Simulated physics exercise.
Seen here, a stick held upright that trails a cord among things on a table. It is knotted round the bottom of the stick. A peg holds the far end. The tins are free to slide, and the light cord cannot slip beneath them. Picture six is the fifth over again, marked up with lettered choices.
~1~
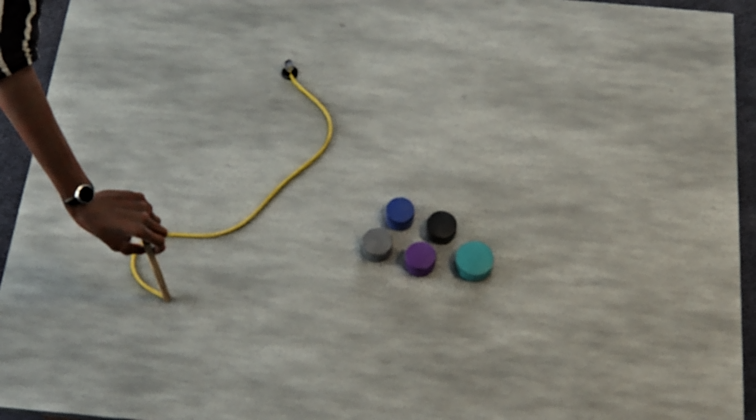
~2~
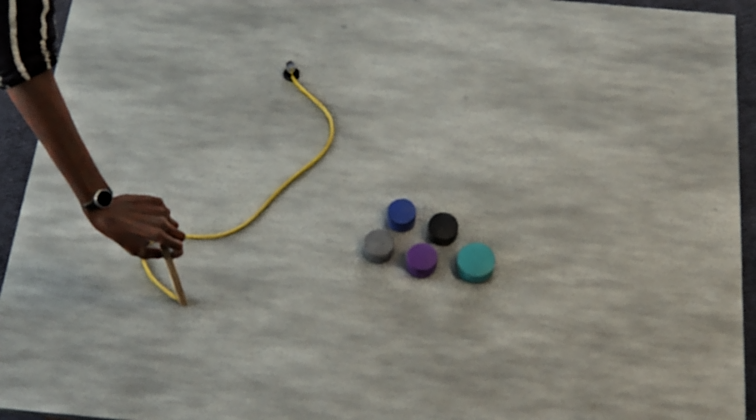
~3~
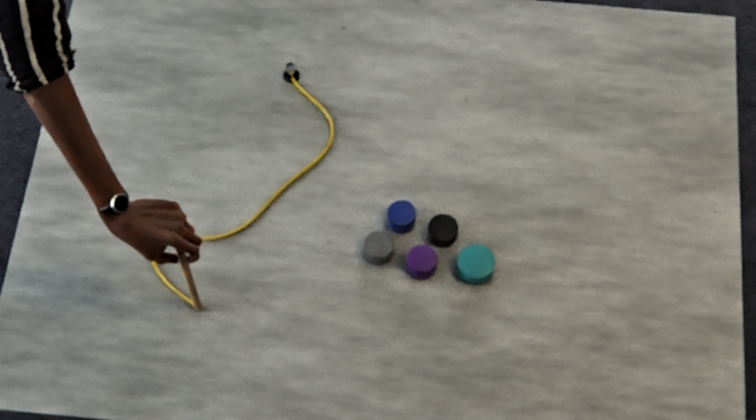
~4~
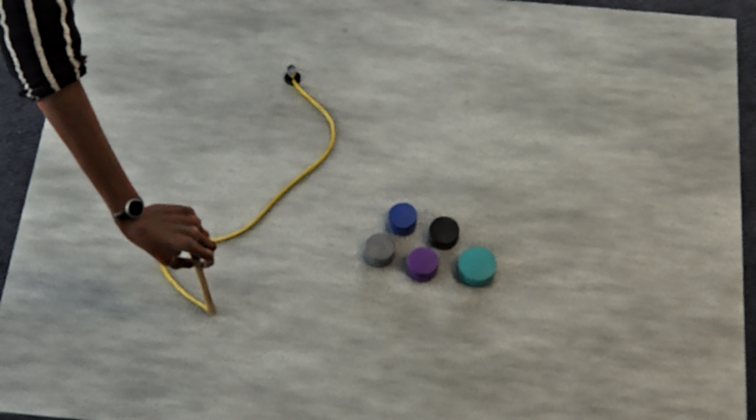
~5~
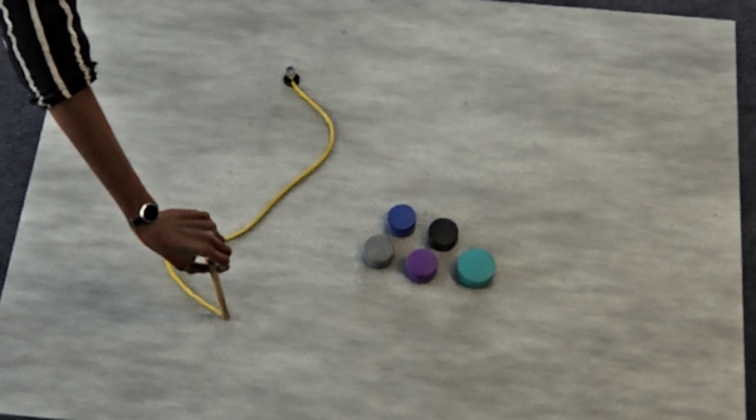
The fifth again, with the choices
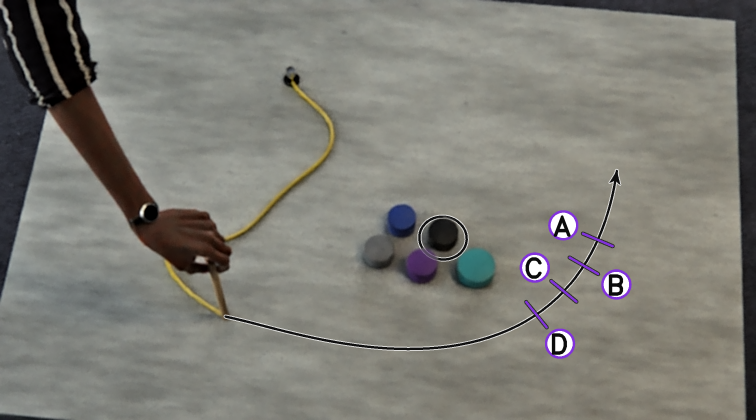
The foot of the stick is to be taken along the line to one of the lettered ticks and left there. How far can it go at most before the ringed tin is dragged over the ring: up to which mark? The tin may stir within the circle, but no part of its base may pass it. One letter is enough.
It can go as far as C.
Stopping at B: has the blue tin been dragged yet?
By then, yes.
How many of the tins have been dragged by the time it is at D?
By then, none.
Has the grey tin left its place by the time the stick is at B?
Yes.
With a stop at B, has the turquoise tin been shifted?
By then, yes.
On the copy, A at (598, 240); B at (584, 266); C at (564, 291); D at (536, 315); the ring at (443, 238); the route from (226, 317) via (480, 340) to (617, 171).
On C. First, foot of the stick (348, 345); black tin (443, 235).
Then, foot of the stick (474, 342); black tin (443, 235).
Finally, foot of the stick (564, 292); purple tin (428, 256); grey tin (403, 239); black tin (444, 233); blue tin (406, 213); the black tin is still in its ring.
By contrast, A drags the ringed tin to (457, 204); B drags the ringed tin to (453, 219); D is safe but short.
